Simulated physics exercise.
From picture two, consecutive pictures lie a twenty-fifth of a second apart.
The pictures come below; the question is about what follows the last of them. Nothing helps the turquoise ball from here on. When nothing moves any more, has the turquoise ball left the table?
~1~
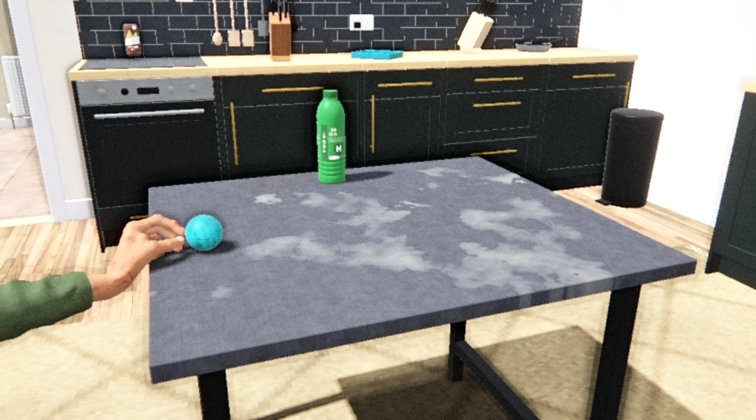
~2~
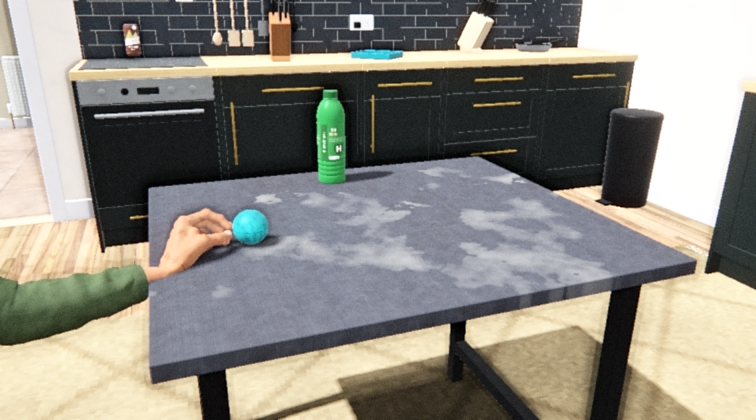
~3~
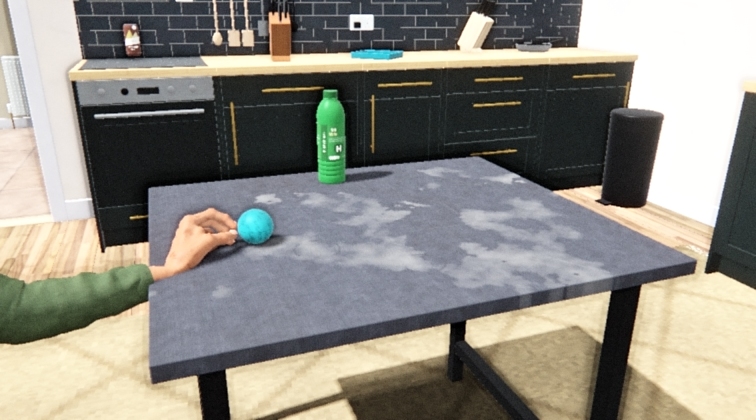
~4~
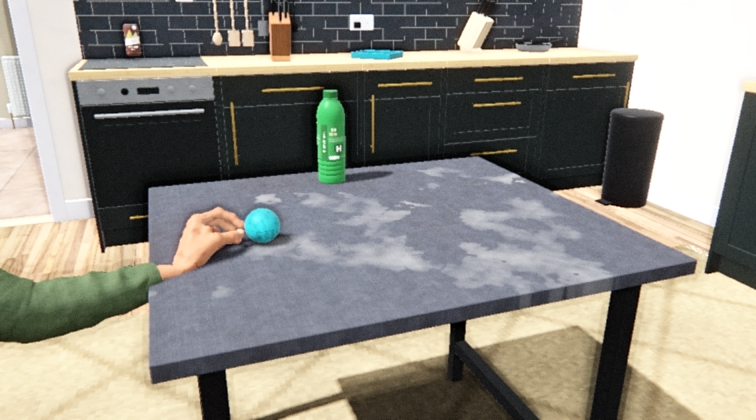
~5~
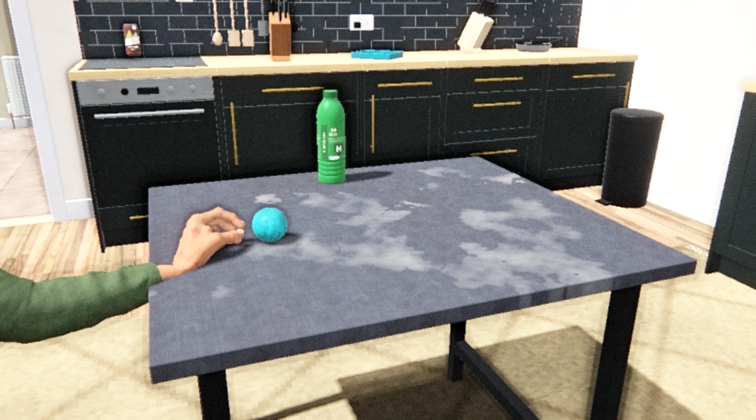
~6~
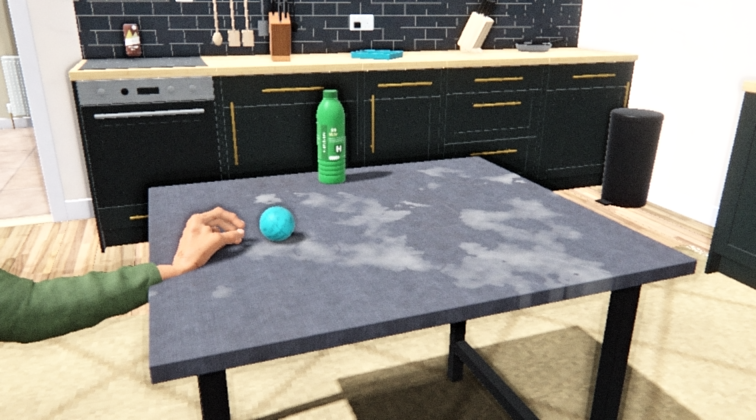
No, it is still on the table.
Then, 0.20 s after the last picture, turquoise ball rolled about its own width near (309, 220).
Then, 0.40 s after the last picture, turquoise ball rolled well along near (334, 217).
Then, 0.80 s after the last picture, turquoise ball rolled well along near (366, 213).
At rest, moved from the start, turquoise ball. Seen from the same camera at the end, turquoise ball near (374, 212).
